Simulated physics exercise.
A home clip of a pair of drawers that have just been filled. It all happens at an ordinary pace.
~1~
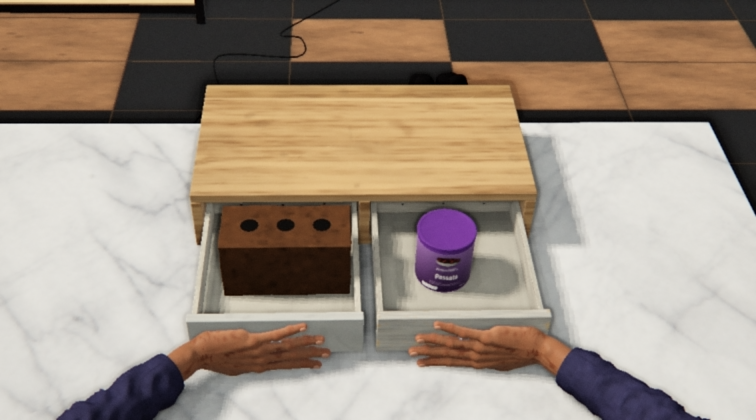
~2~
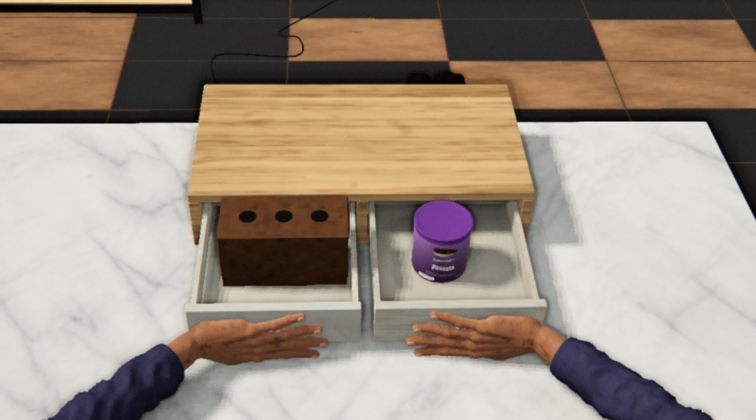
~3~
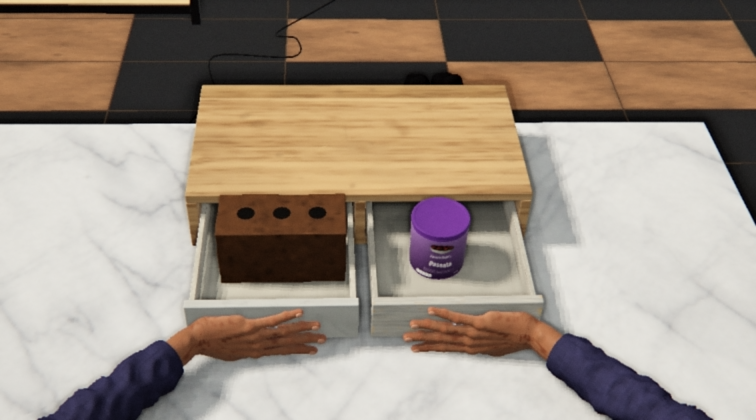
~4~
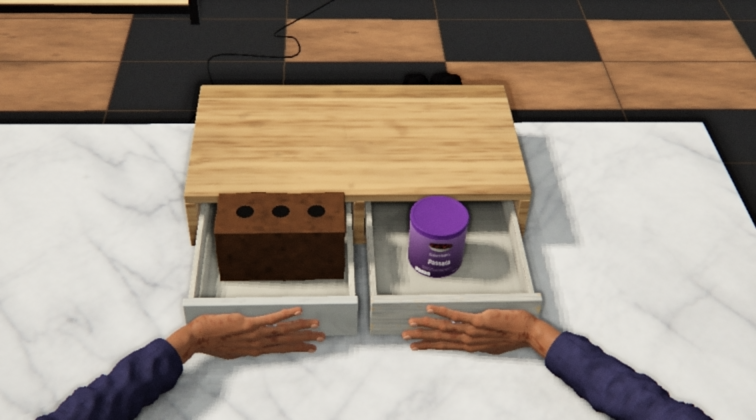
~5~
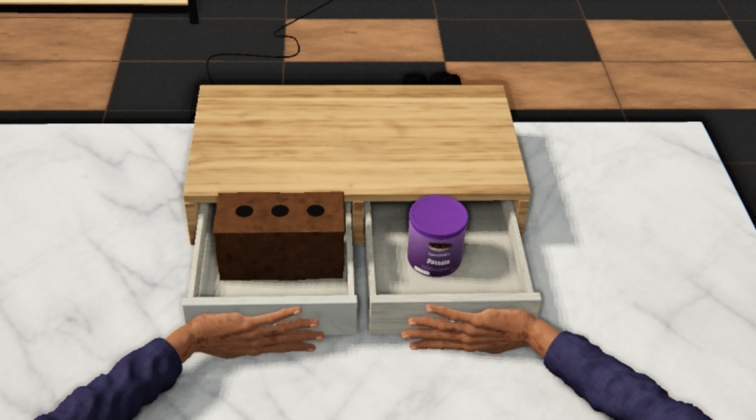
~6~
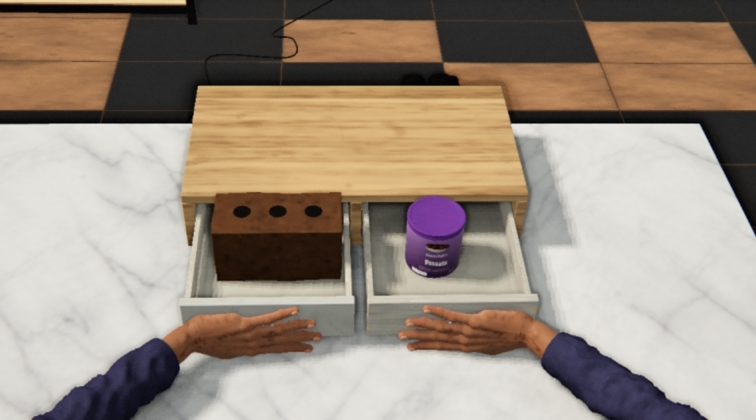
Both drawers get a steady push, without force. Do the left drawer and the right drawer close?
Outcome: The left drawer stays ajar; the right drawer stays ajar.
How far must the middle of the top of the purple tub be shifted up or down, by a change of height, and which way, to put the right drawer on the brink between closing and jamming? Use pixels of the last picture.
About 12 pixels down.
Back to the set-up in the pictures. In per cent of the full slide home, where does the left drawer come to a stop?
Near 15 in a hundred.
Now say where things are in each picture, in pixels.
Left drawer (279, 267) wide open; right drawer (453, 265) wide open; purple tub (445, 251), in the first picture.
Right drawer (450, 256) wide open; brown brick (285, 242), in the second picture.
Left drawer (276, 254) wide open; chest (357, 161), in the third picture.
Right drawer (446, 251) wide open; purple tub (438, 237), in the fourth picture.
Left drawer (274, 252) wide open; brown brick (281, 236), in the fifth picture.
Left drawer (272, 253) wide open; right drawer (443, 251) wide open; chest (353, 162), in the sixth picture.
Then, 0.34 s after the last picture, left drawer starting in; right drawer starting in.
Then, 0.60 s after the last picture, left drawer stopped, still ajar; right drawer about half in.
At rest, the left drawer will not close; the right drawer will not close.
